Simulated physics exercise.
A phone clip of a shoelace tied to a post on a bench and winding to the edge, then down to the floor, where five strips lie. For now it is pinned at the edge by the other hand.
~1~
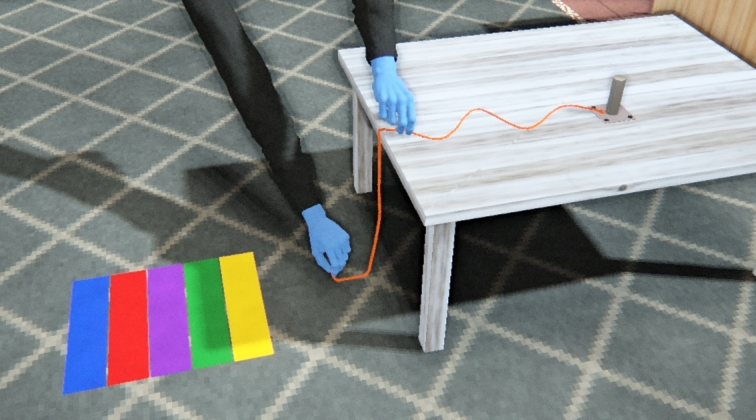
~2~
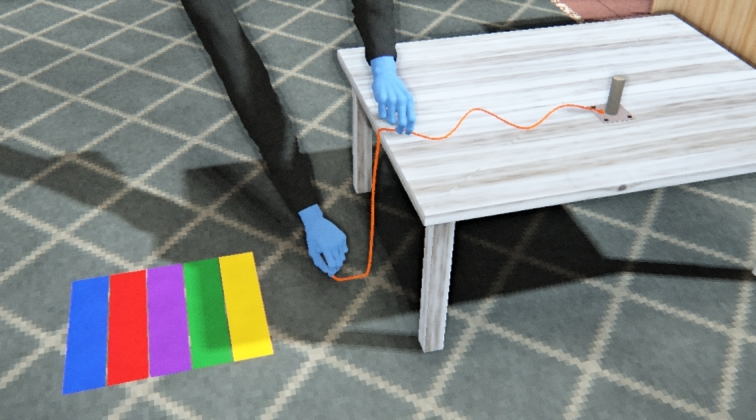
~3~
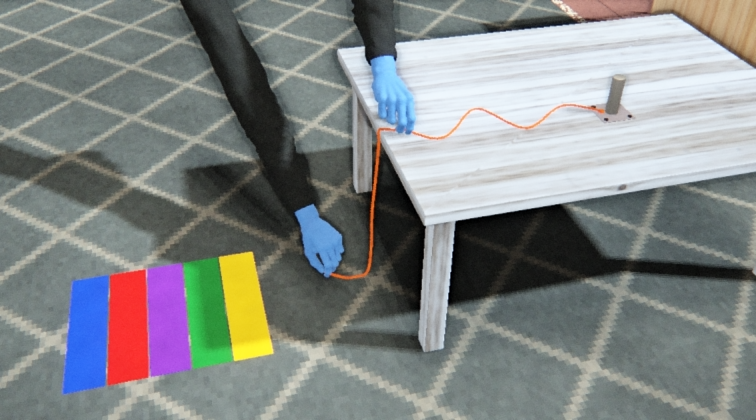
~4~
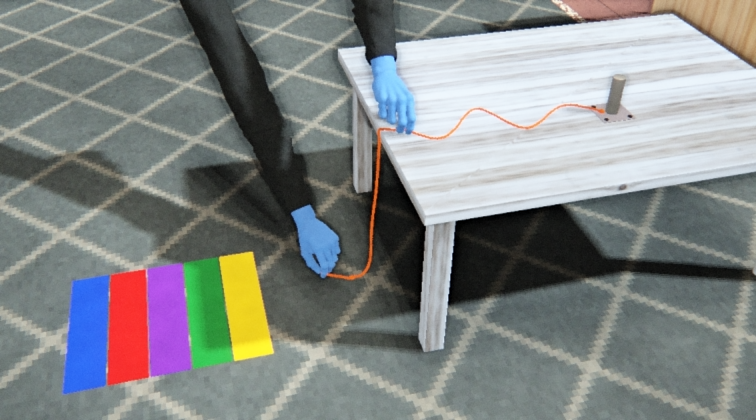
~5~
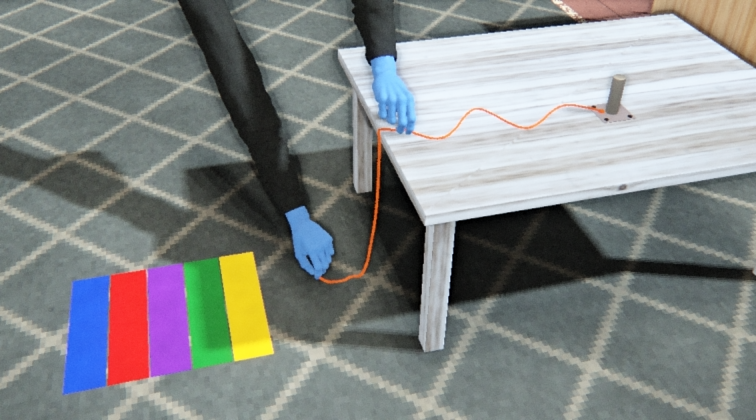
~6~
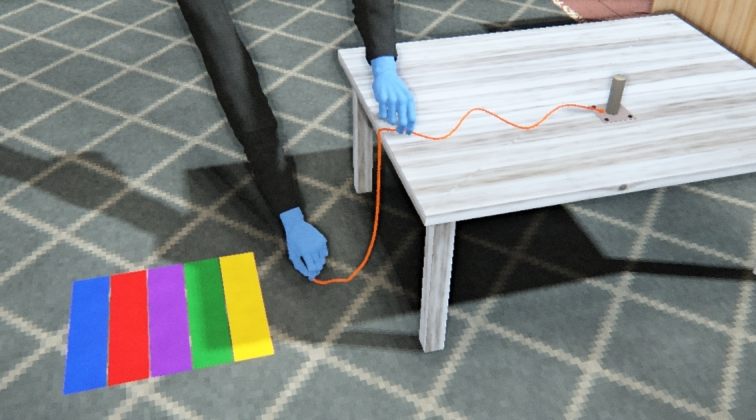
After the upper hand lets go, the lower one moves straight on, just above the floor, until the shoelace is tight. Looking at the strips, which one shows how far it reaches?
The red strip shows it.
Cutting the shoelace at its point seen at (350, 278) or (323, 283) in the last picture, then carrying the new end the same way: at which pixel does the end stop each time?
Around (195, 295) for the first cut and around (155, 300) for the second.
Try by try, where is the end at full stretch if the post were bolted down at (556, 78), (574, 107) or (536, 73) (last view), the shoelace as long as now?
Try by try: (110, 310), (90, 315) and (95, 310).
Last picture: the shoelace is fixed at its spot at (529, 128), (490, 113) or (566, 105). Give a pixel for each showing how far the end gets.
Try one gives (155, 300), try two (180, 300), and try three (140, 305).
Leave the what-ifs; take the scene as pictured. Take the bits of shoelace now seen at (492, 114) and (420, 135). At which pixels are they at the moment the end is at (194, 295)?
Point one: (461, 124); point two: (375, 162).
Early on, end near (194, 295); over green.
Midway, end near (153, 302); over purple.
At the end of the slack, end near (130, 307); over red. The end stops over the red strip.
